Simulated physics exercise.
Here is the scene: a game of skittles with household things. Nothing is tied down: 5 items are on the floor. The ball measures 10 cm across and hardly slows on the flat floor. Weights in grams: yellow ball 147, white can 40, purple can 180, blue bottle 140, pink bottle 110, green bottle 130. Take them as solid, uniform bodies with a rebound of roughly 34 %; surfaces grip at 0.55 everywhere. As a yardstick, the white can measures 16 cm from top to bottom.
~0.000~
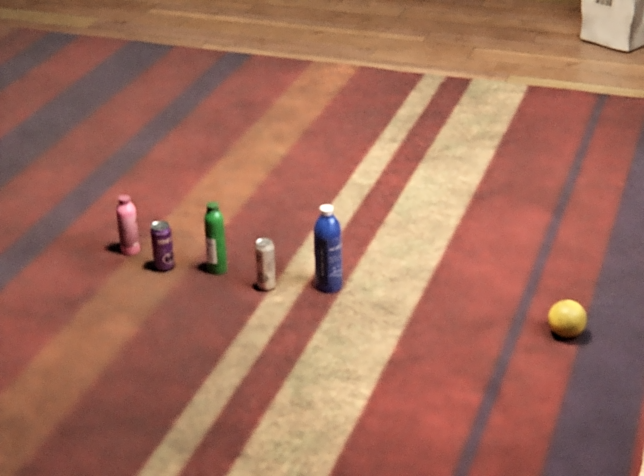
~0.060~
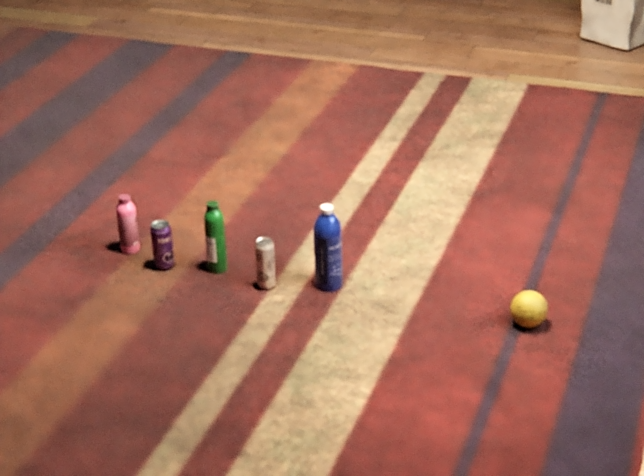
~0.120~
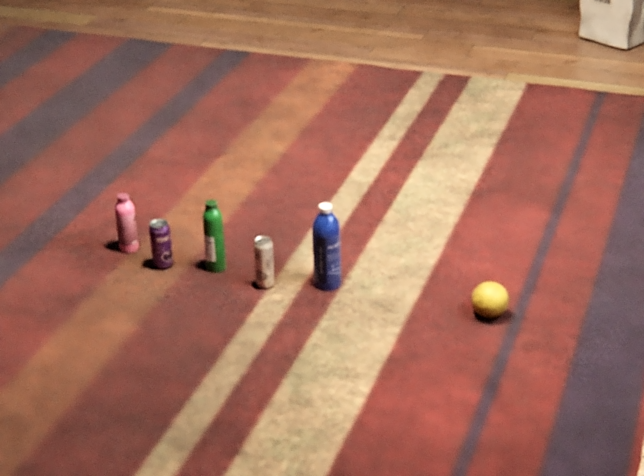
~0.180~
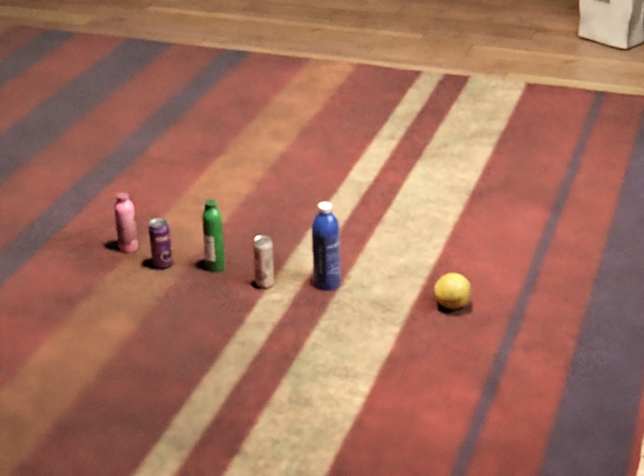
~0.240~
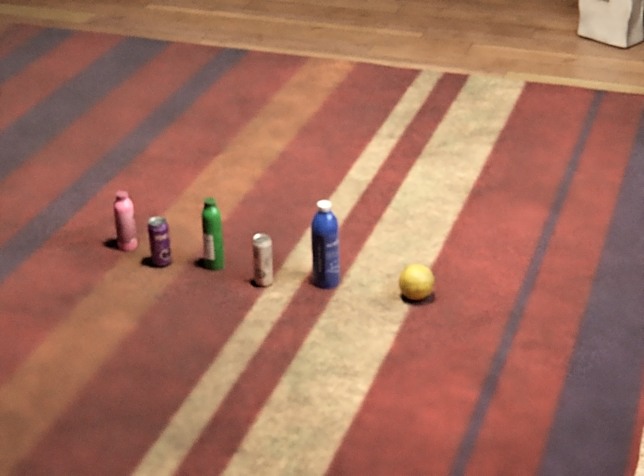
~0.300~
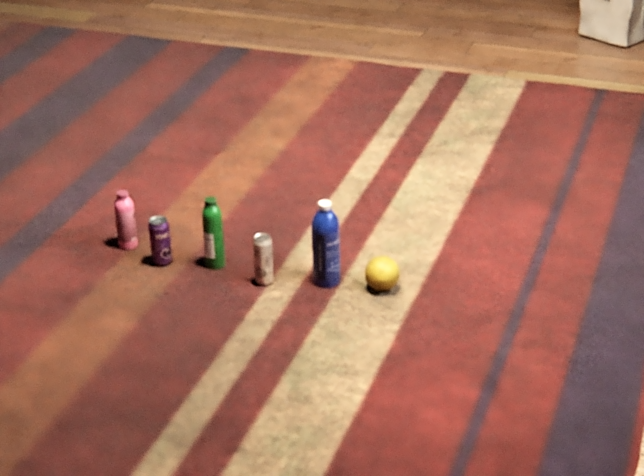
A large red rug with slanting stripes of cream, orange and dark grey covers a wooden floor, seen from above at an angle. A tall blue bottle stands near the middle, with a pale can, green bottle, purple can and pink bottle in a row to its left. A yellow ball rolls steadily leftward from the right across the stripes, closing in beside the blue bottle.
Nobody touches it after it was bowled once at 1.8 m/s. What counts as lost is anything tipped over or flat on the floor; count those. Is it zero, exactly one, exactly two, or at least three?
It is exactly two.
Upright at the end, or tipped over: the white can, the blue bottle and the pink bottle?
Outcome noted - the white can ends up fallen, the blue bottle ends up fallen, the pink bottle survives without falling.
After 0.90 s, ball 96 cm along; yellow ball near (292, 218); white can on its side near (226, 282); blue bottle on its side.
After 2.00 s, ball 165 cm along; yellow ball near (190, 137); white can on its side near (227, 299); blue bottle on its side.
In the end (3.4 s), toppled on the floor, white can and blue bottle; the other 3 under 8 cm from the start. At the end, from the last picture's camera, white can near (228, 303), purple can near (160, 242).
